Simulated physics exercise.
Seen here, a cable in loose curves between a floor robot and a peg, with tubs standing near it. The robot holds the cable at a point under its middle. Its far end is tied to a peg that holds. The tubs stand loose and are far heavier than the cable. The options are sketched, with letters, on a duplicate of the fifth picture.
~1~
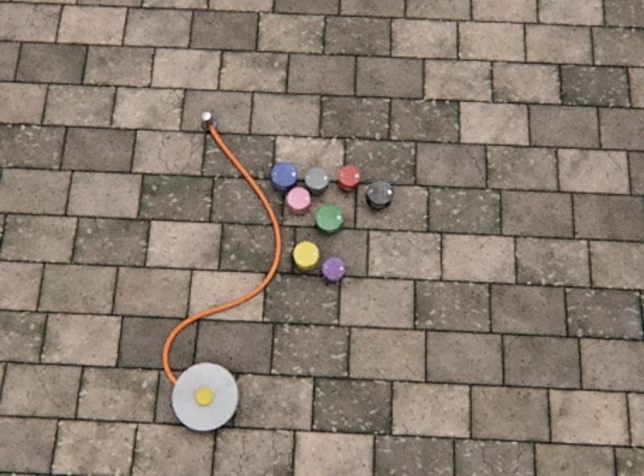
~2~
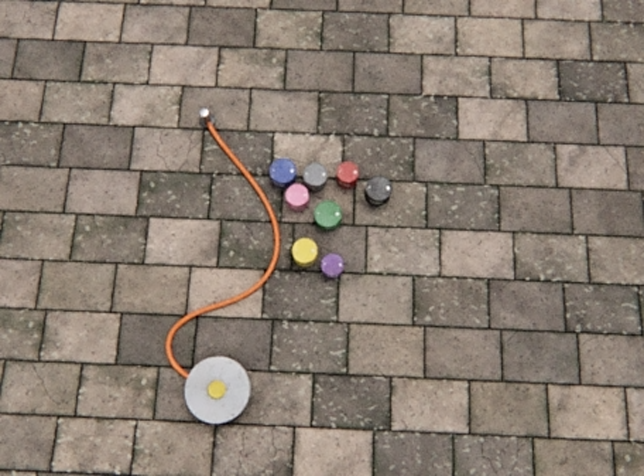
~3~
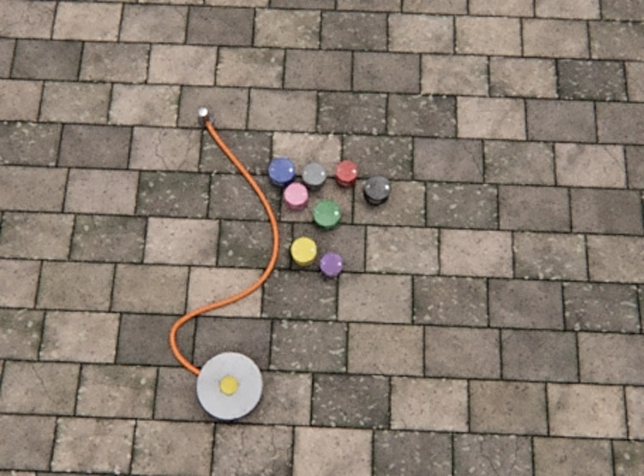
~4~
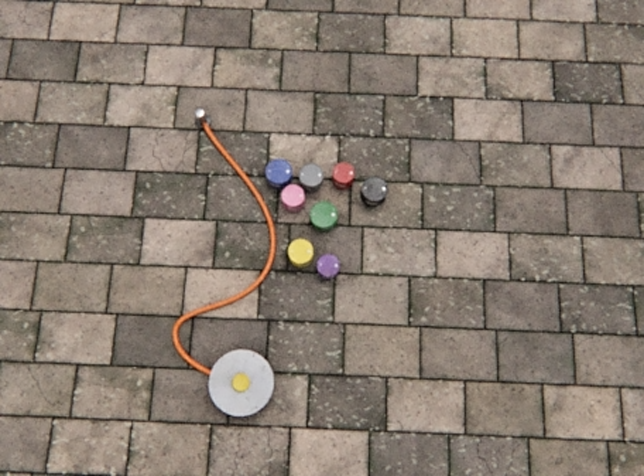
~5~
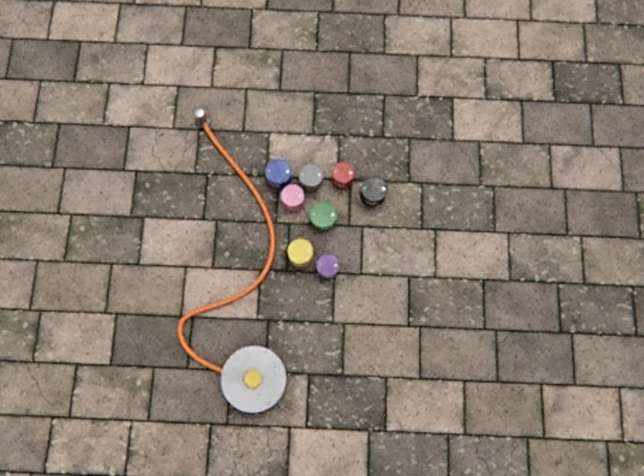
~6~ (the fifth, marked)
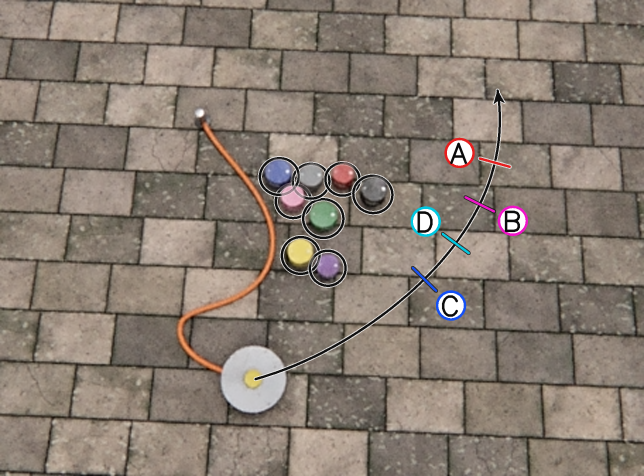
Round grey floor robot with an orange cable curving up to a peg, sliding slowly right past coloured tubs on paving.
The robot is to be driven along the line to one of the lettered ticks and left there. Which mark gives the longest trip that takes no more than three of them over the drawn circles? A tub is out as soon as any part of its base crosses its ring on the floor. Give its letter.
It can go as far as A.
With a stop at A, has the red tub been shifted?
By then, no.
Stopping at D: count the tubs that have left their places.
The count is none.
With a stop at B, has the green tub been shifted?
No.
On the marked copy, A at (495, 163); B at (480, 204); C at (424, 279); D at (456, 244); the route from (256, 379) via (441, 262) to (498, 90).
With A. Early on, robot (368, 325).
Further on, robot (457, 243).
At the end, robot (498, 159); green tub (328, 202); yellow tub (313, 222); purple tub (336, 225); three over the rings.
As for the rest, B is within the limit but short; C is within the limit but short; D is within the limit but short.
